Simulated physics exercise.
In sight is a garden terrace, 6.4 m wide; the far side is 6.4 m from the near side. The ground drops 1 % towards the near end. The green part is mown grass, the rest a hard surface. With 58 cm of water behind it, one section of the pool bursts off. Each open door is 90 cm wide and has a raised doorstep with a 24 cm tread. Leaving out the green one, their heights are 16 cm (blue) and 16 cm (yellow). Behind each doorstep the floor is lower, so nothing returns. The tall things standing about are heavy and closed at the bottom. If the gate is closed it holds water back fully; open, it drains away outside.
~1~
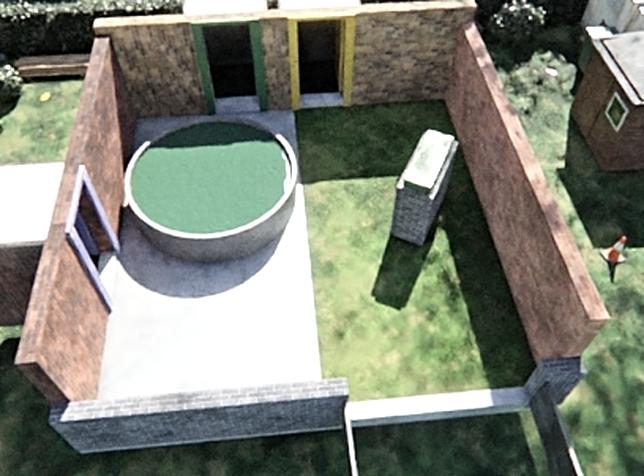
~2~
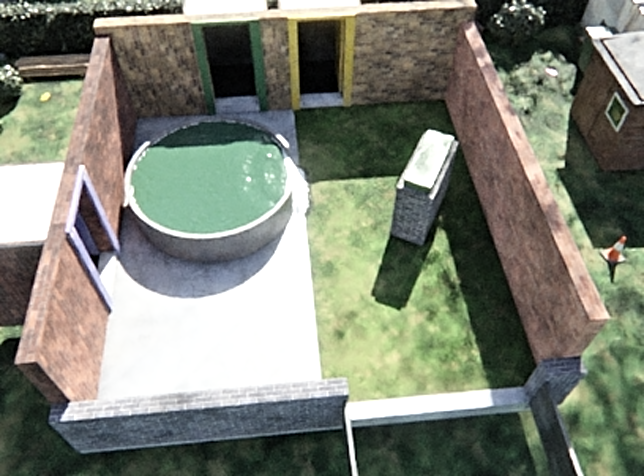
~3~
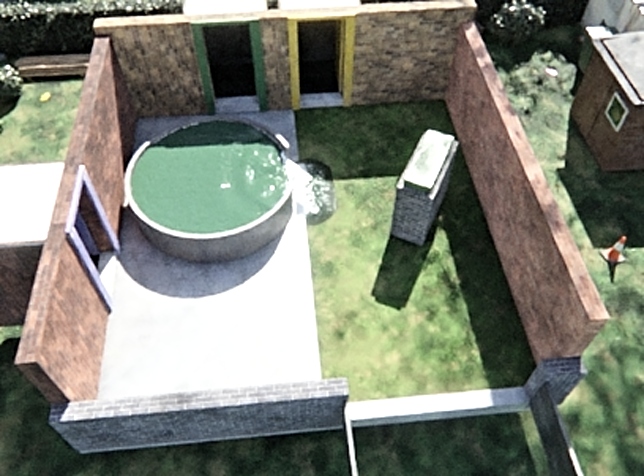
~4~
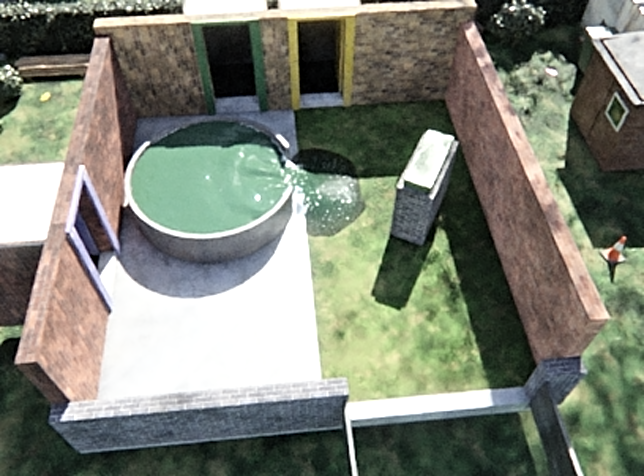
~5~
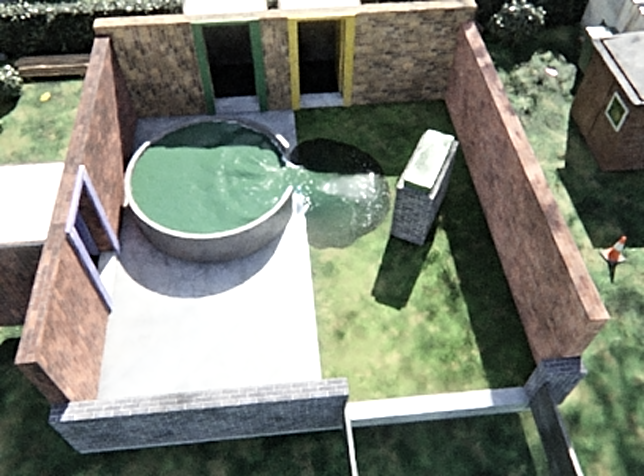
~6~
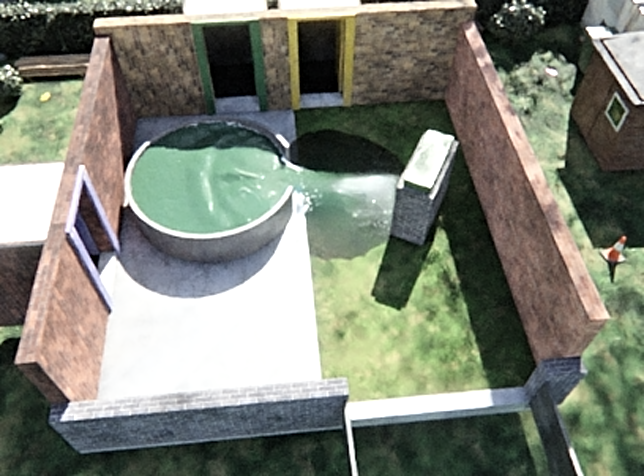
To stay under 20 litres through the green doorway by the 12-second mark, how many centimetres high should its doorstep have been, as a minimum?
Some 5.5 cm above the ground.
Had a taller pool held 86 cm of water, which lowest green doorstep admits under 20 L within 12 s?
Some 14.0 cm.
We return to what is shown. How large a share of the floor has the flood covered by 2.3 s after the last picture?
Some 45 per cent of it.
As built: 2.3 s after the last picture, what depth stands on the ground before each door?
In cm: Green 0, blue 0, yellow 5.
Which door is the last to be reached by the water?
It is the blue one.
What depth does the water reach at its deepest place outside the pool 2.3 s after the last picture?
Roughly 32 cm.
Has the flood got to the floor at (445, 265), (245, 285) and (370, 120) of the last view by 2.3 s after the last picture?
In turn: Wet, still dry, wet.
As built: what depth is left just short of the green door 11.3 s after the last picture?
Some 8.5 cm.
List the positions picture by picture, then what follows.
In the first frame, still water, 58 cm deep, in the pool at (212, 174); the green door at (232, 71) is dry.
In the second frame, the front is at (307, 210), 0.3 m from the gap at (293, 185); 0.2 m2 of floor is wet, 58 cm left at the back.
In the third frame, water pours out at (293, 185) and has run 0.7 m, to (333, 206); about 9 cm deep outside, 58 cm at the back.
In the fourth frame, the front is at (360, 207), 1.2 m from the gap at (293, 186); 1.9 m2 of floor is wet, 58 cm left at the back.
In the fifth frame, water pours out at (293, 186) and has run 1.7 m, to (386, 202); about 5 cm deep outside, 58 cm at the back.
In the sixth frame, water pours out at (293, 185) and has run 2.1 m, to a hidden place; about 4 cm deep outside, 58 cm at the back; the green door at (232, 71), 2.5 m from the gap, is still 1.8 m from the nearest water.
Then, 0.7 s after the last picture water covers 20 % of the floor, deepest (30 cm) near (398, 212); it has not reached the green door.
Then, 2.3 s after the last picture water covers 45 % of the floor, deepest (32 cm) near (442, 102); it has not reached the green door.
Then, 11.3 s after the last picture water covers 100 % of the floor, deepest (14 cm) near (150, 171); 8 cm at the green door, 0 litres in over its 20 cm doorstep.
At the green door as built, the water peaked near 10 cm, 6.5 s after the last picture.
With a doorstep of 4.5 cm, 34 litres would have come in within the 12 s; with 7 cm, 9 litres. So under 20 litres takes about 5.5 cm.
